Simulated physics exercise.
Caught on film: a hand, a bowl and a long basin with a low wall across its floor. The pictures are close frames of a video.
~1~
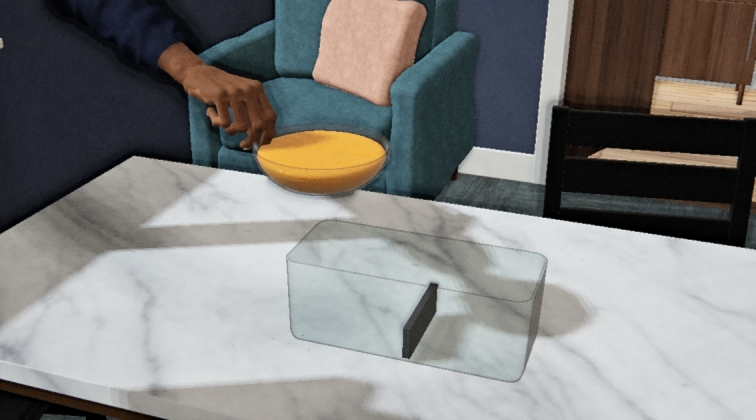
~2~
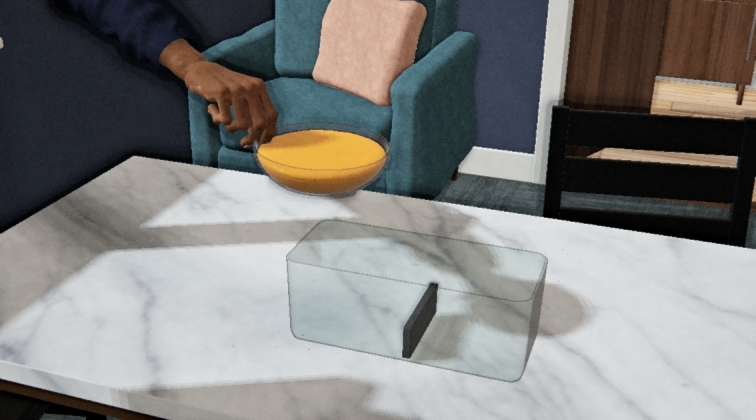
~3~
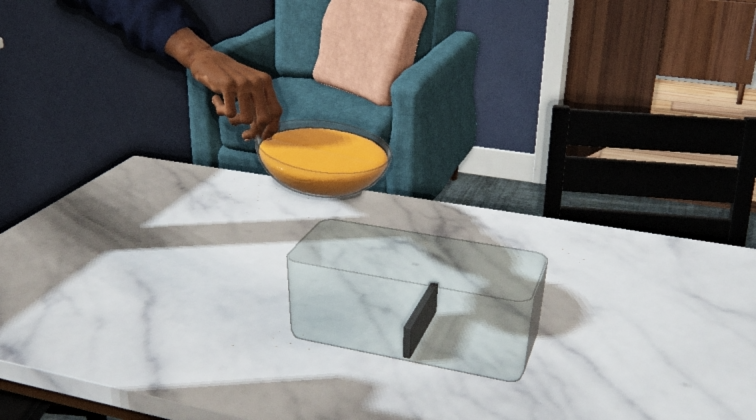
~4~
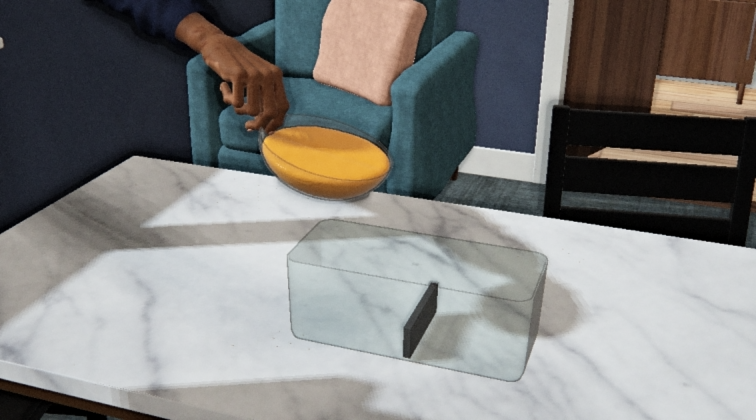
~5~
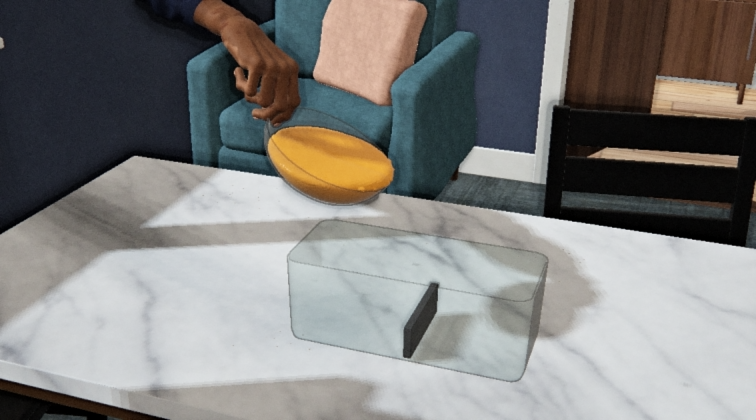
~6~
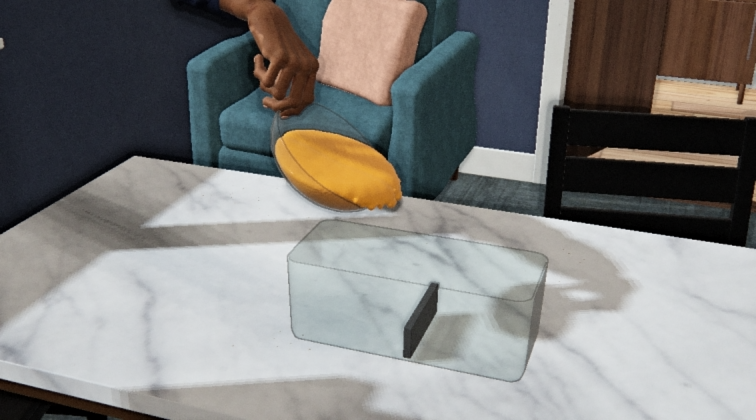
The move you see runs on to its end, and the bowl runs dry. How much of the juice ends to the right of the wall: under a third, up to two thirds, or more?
The share right of the wall is under a third.
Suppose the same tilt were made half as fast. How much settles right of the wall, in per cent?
Roughly 50 in a hundred.
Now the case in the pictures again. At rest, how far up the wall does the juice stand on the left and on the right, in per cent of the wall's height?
Left about 50, right about 20.
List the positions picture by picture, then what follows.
In the first picture, it leans 0°; its right rim is at (386, 155); the juice meets the walls at (265, 142) and (384, 159); the long basin's rim runs from (304, 239) to (540, 280); the wall's top is at (421, 306).
In the second picture, it leans 2°; its right rim is at (386, 157); the juice meets the walls at (265, 141) and (385, 160).
In the third picture, it leans 7°; its right rim is at (388, 163); the juice meets the walls at (267, 137) and (386, 163).
In the fourth picture, it leans 15°; its right rim is at (388, 173); the juice meets the walls at (270, 133) and (388, 169).
In the fifth picture, it leans 26°; its right rim is at (387, 185); the juice meets the walls at (276, 132) and (376, 172); 4 per cent is over the edge.
In the sixth picture, it leans 39°; its right rim is at (382, 198); the juice meets the walls at (283, 134) and (366, 173); 15 per cent is over the edge.
A moment on, the bowl is tipped right over and 0 per cent is still to pour, 76 is left of the wall and 19 right of it.
Next, the bowl is tipped right over and 2 per cent is still to pour, 52 is left of the wall and 23 right of it.
Then the bowl is tipped right over and 0 per cent is still to pour, 62 is left of the wall and 24 right of it.
Later the bowl is tipped right over and 0 per cent is still to pour, 63 is left of the wall and 25 right of it.
In the end 63 per cent lies left of the wall, 25 right of it and 11 outside.
